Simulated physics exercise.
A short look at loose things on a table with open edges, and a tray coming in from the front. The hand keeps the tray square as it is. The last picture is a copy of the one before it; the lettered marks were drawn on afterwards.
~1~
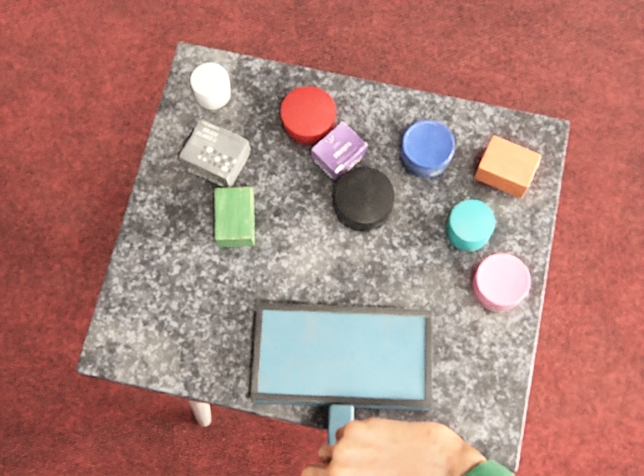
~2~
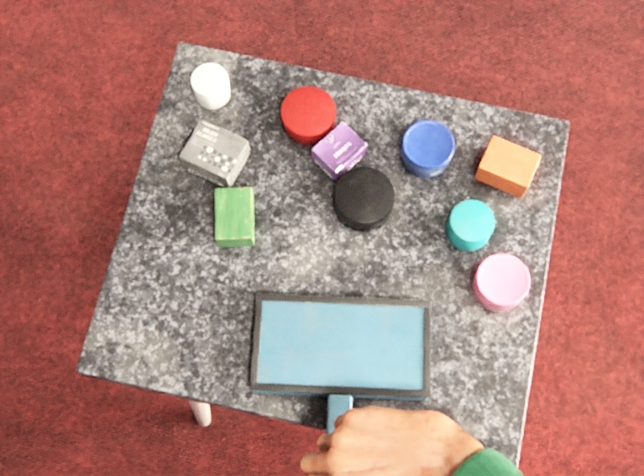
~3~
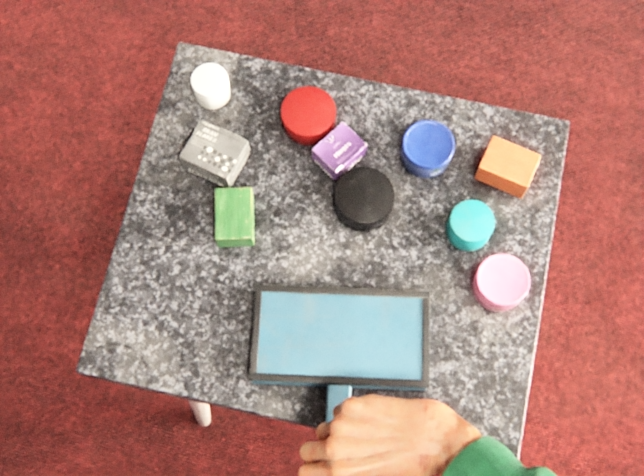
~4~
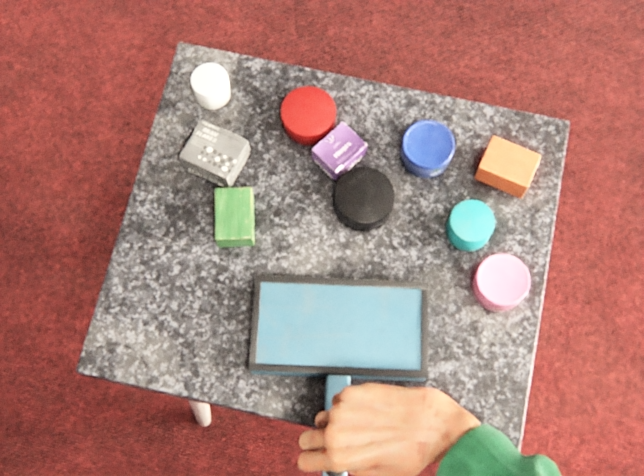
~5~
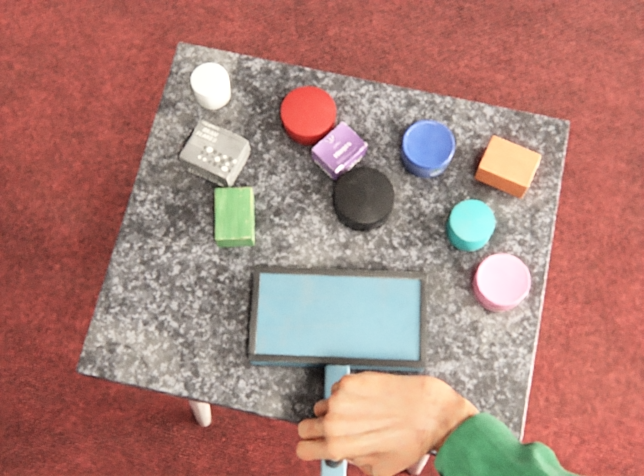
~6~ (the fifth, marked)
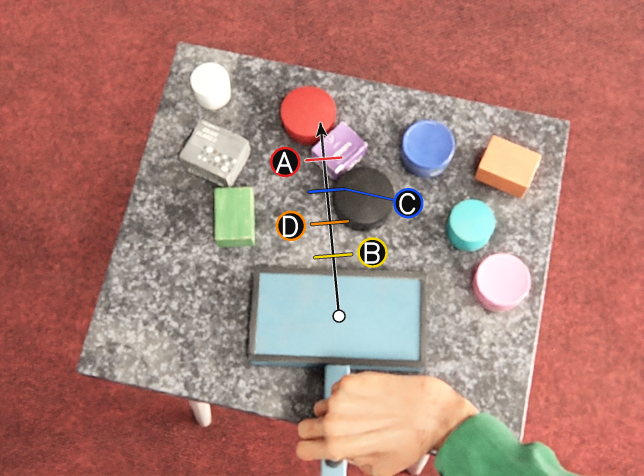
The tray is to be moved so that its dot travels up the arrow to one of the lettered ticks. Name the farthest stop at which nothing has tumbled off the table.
No farther than A.
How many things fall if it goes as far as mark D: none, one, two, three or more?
The count is none.
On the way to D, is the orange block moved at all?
By then, no.
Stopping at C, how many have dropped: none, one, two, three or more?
By then, none.
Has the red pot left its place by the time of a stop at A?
Yes.
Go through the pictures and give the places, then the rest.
The first picture shows red pot (308, 116); turquoise tin (470, 226); black pot (364, 200).
The second picture shows tray (342, 345); white pot (211, 86).
The third picture shows tray (341, 335); orange block (508, 167).
The fourth picture shows tray (340, 326); pink tub (500, 283).
The fifth picture shows tray (339, 316); grey packet (216, 155); red pot (308, 116); turquoise tin (470, 226).
On the copy, A at (324, 159); B at (333, 256); C at (327, 190); D at (330, 223); the arrow from (339, 316) to (320, 123); the white dot at (339, 316).
On A. First, tray (333, 259); grey packet (207, 143); green block (226, 198).
Then, tray (328, 202); purple box (337, 94); red pot (292, 91).
Finally, tray (324, 163); purple box (334, 72); black pot (377, 98); nothing has fallen.
By contrast, B is safe but short; C is safe but short; D is safe but short.
